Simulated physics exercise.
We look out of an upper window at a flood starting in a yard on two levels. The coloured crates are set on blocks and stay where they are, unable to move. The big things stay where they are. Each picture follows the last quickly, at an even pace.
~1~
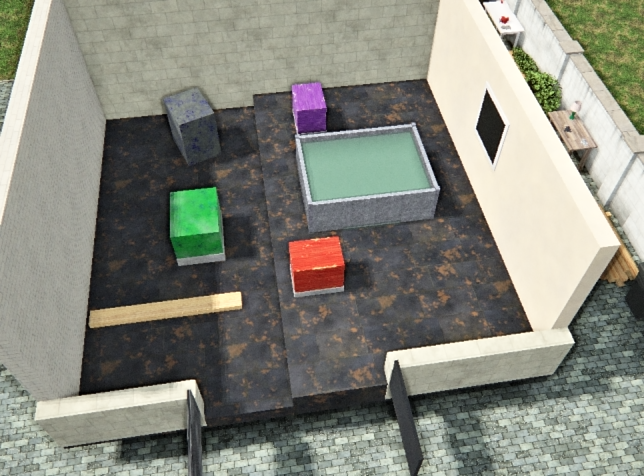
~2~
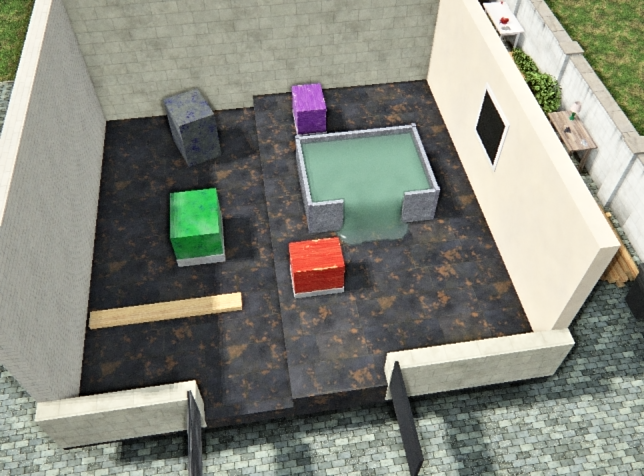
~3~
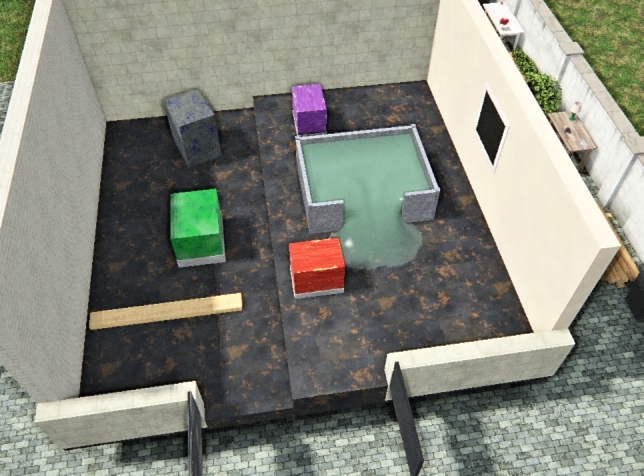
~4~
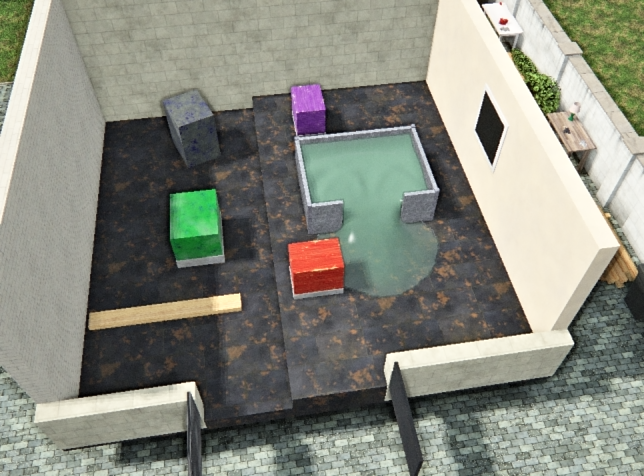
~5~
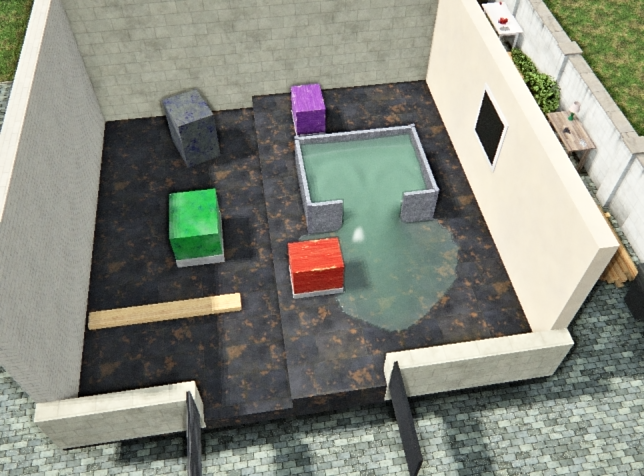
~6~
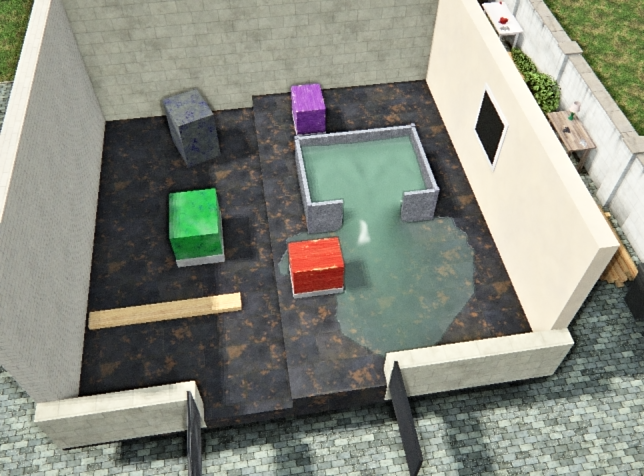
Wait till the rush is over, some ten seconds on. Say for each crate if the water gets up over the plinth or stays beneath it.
At the purple crate the water gets over; at the red crate the water gets over; at the green crate the water stays beneath.
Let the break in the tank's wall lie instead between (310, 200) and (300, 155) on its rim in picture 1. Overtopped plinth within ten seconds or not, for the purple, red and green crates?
The purple crate is not reached; the red crate is not reached; the green crate is reached.
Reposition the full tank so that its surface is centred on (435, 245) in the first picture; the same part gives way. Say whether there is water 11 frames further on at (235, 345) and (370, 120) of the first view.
In turn: Under water, free of water.
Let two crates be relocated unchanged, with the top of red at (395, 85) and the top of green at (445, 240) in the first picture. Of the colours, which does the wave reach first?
First: The green-painted one.
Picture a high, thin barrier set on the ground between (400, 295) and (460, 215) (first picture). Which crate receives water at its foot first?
Answer: The crate marked red.
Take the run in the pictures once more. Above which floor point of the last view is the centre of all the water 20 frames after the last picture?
Around pixel (390, 247) of the last picture.
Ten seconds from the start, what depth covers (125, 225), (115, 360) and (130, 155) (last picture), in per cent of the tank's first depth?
Approx. values, in order: 0 %, 6 %, 0 %.
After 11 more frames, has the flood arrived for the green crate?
Then: At green water there.
A moment on, water covers 20 % of the floor; the purple crate not reached, the red crate water round its plinth, the green crate not reached.
Next, water covers 25 % of the floor; the purple crate not reached, the red crate water round its plinth, the green crate water round its plinth.
Then, water covers 30 % of the floor; the purple crate not reached, the red crate water round its plinth, the green crate water round its plinth.
Later, water covers 45 % of the floor; the purple crate not reached, the red crate water round its plinth, the green crate water round its plinth.
In the end, water covers 65 % of the floor; the purple crate was topped, the red crate was topped, the green crate stayed above the water.
